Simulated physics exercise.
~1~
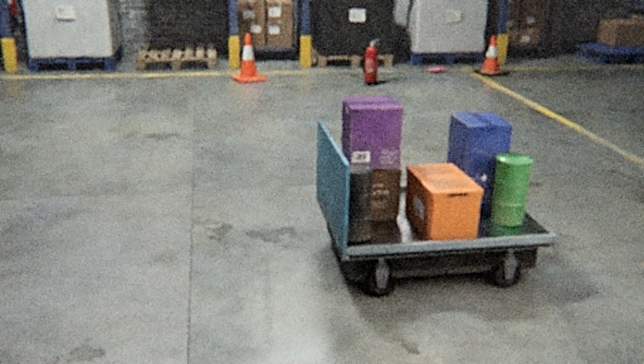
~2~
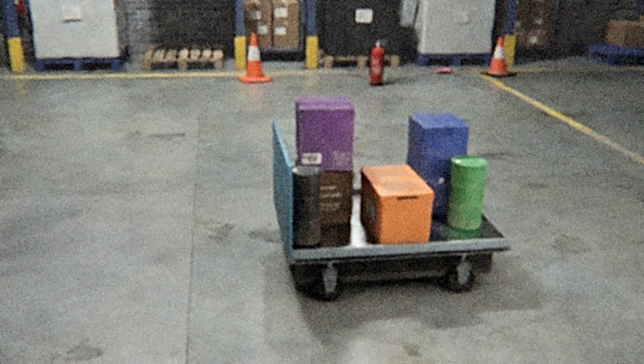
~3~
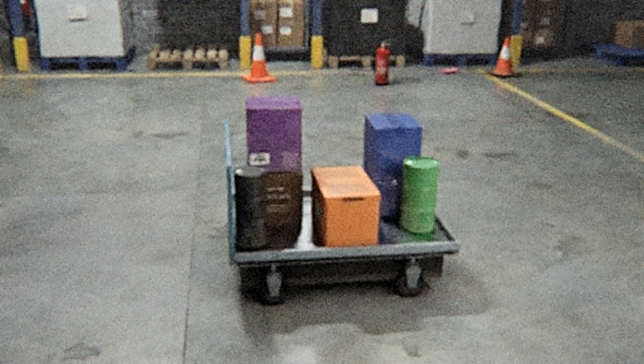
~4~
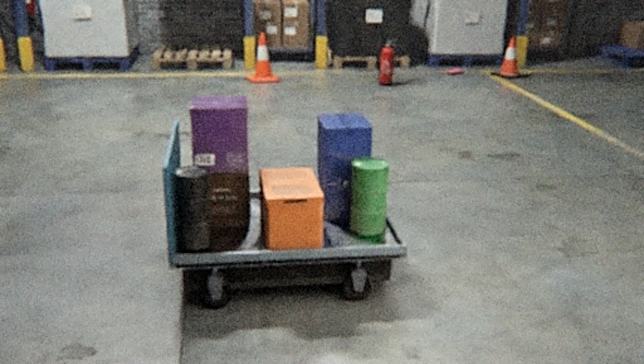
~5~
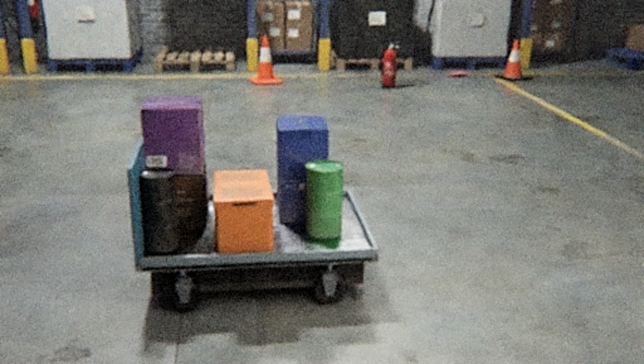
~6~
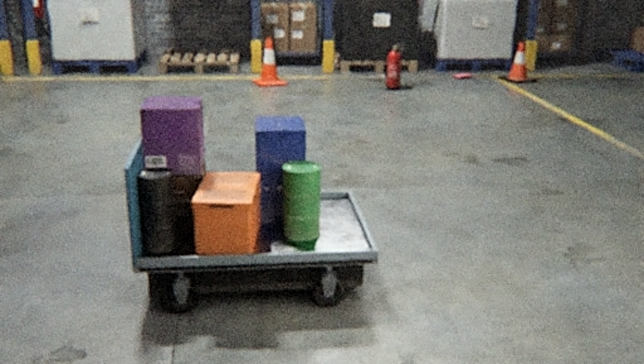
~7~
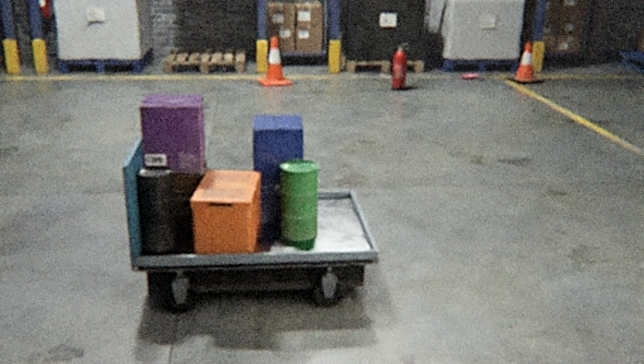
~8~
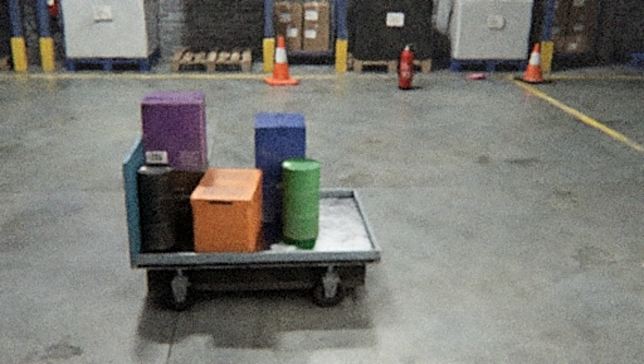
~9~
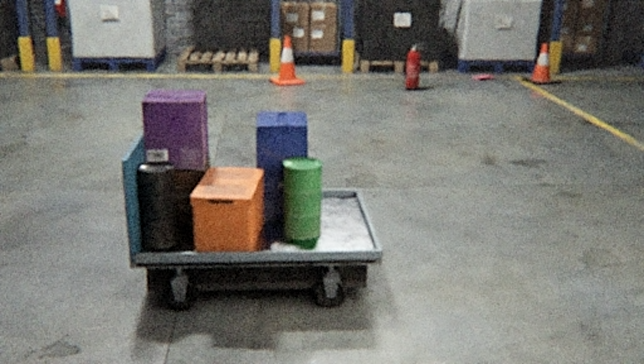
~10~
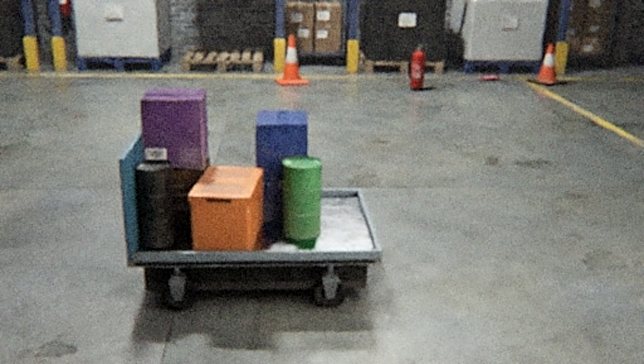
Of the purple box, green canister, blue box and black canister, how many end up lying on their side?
None of them do; all four are still standing upright on the cart at the end.
A loaded cart rolls left and stops as some of its load slides toward the board.
